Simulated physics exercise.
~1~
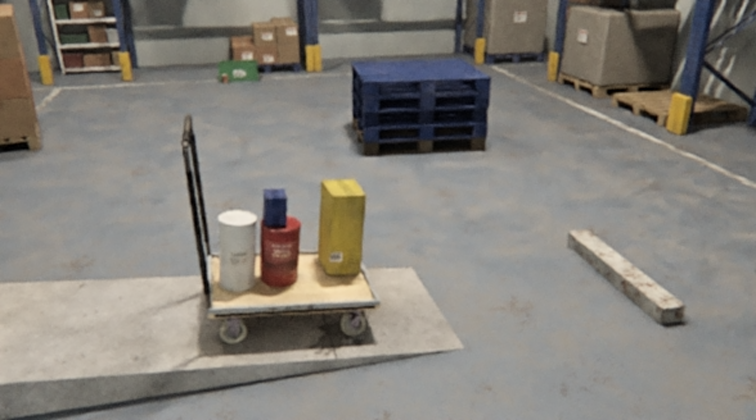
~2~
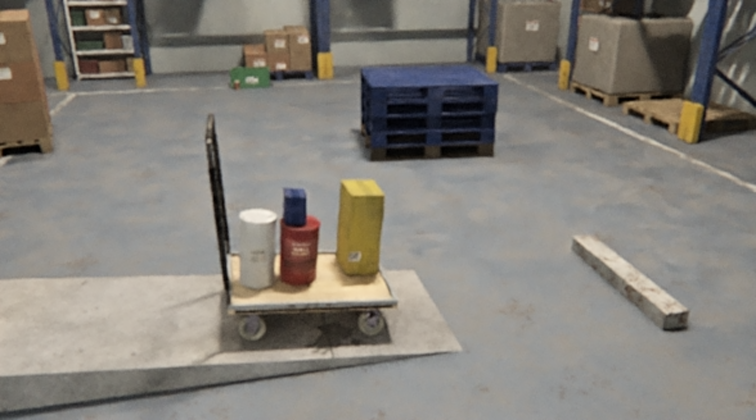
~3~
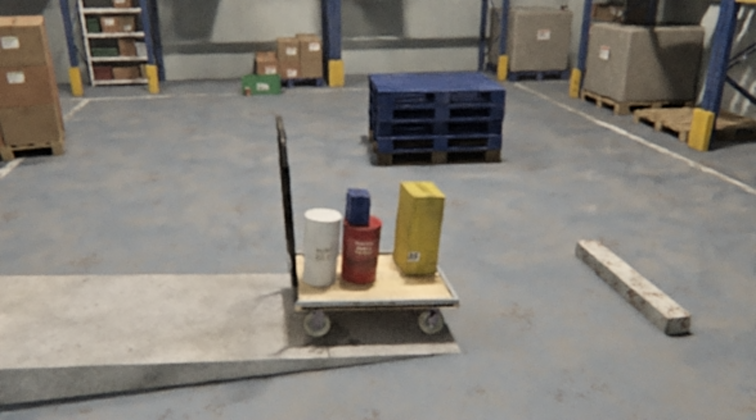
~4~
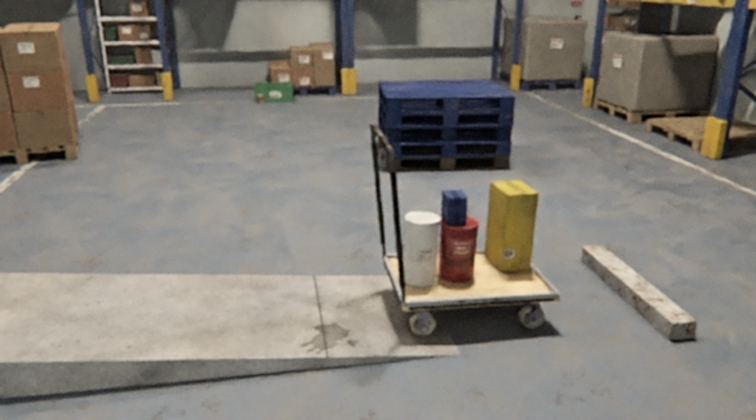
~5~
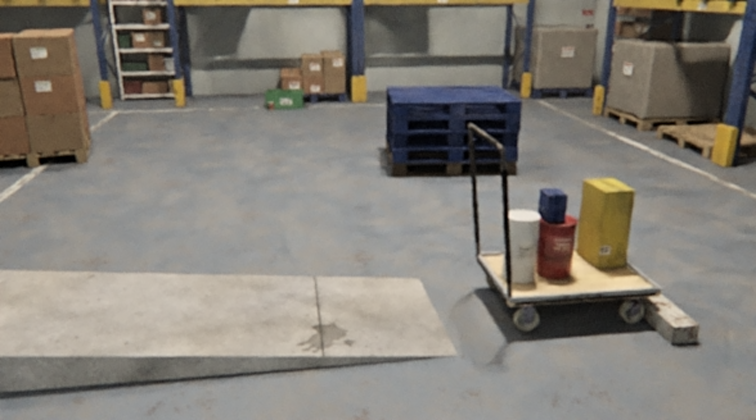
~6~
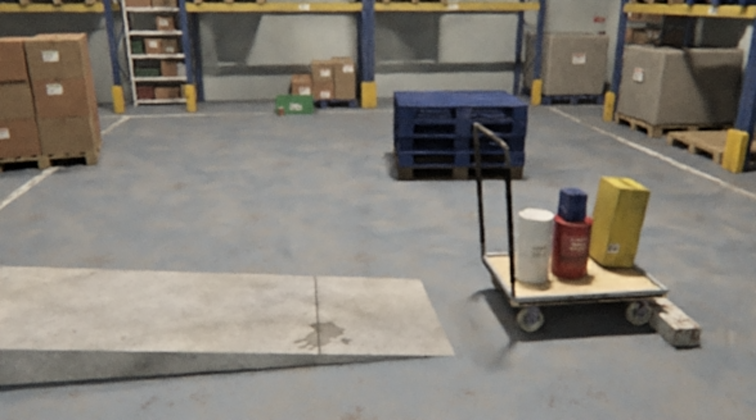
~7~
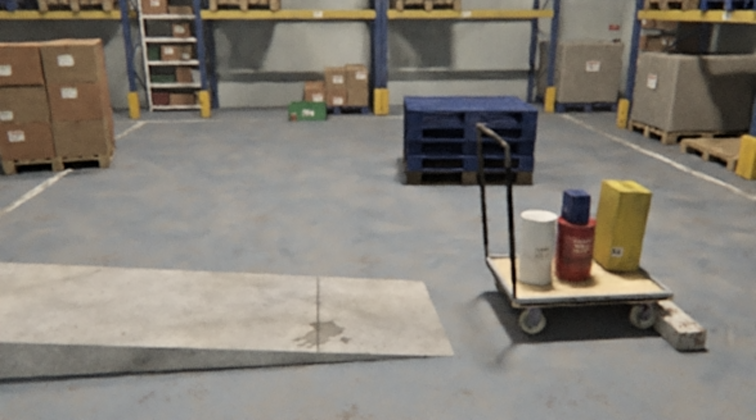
The video shows a flat trolley carrying a white canister, a red pail with a blue box on top, and a yellow box rolling right off a low ramp and across a warehouse floor until it stops against a kerb, with all four items still upright on its deck.
